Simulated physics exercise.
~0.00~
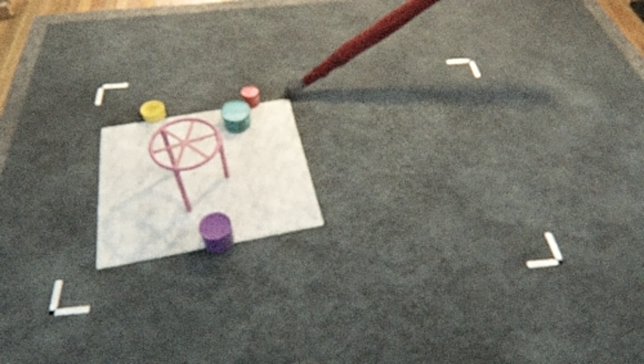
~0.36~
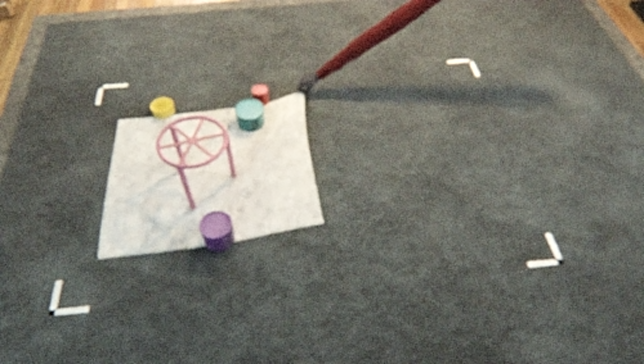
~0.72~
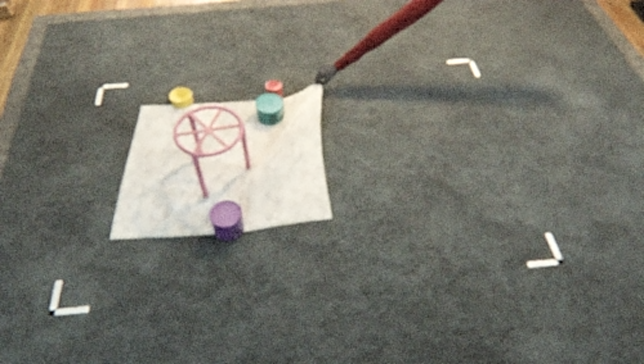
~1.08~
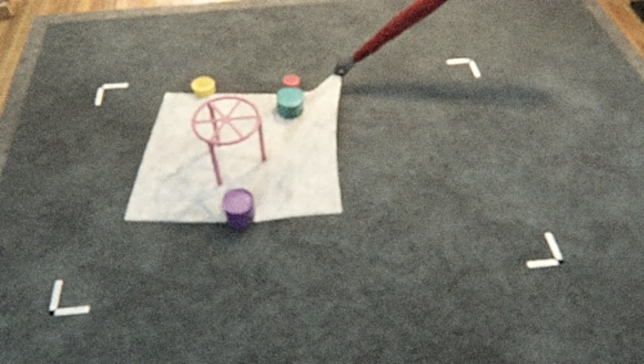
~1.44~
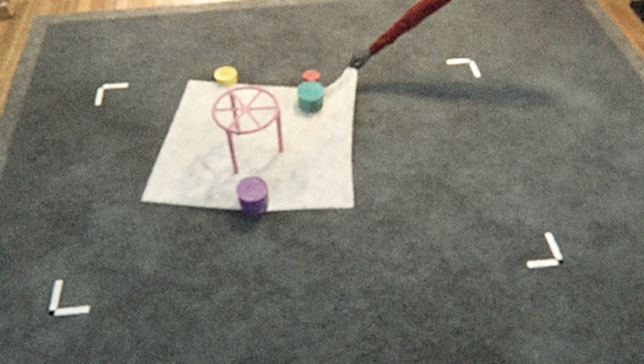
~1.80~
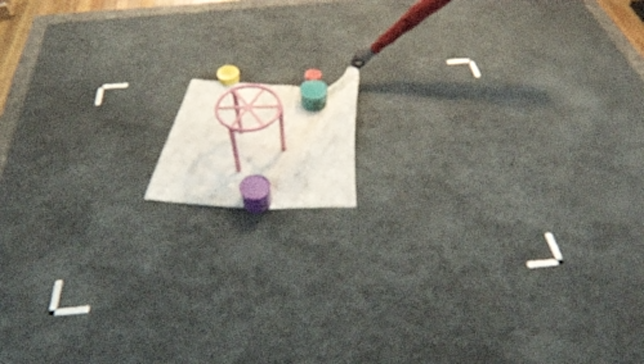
On a gray carpet, a red stick drags a loaded white rug right and upward, then stops.
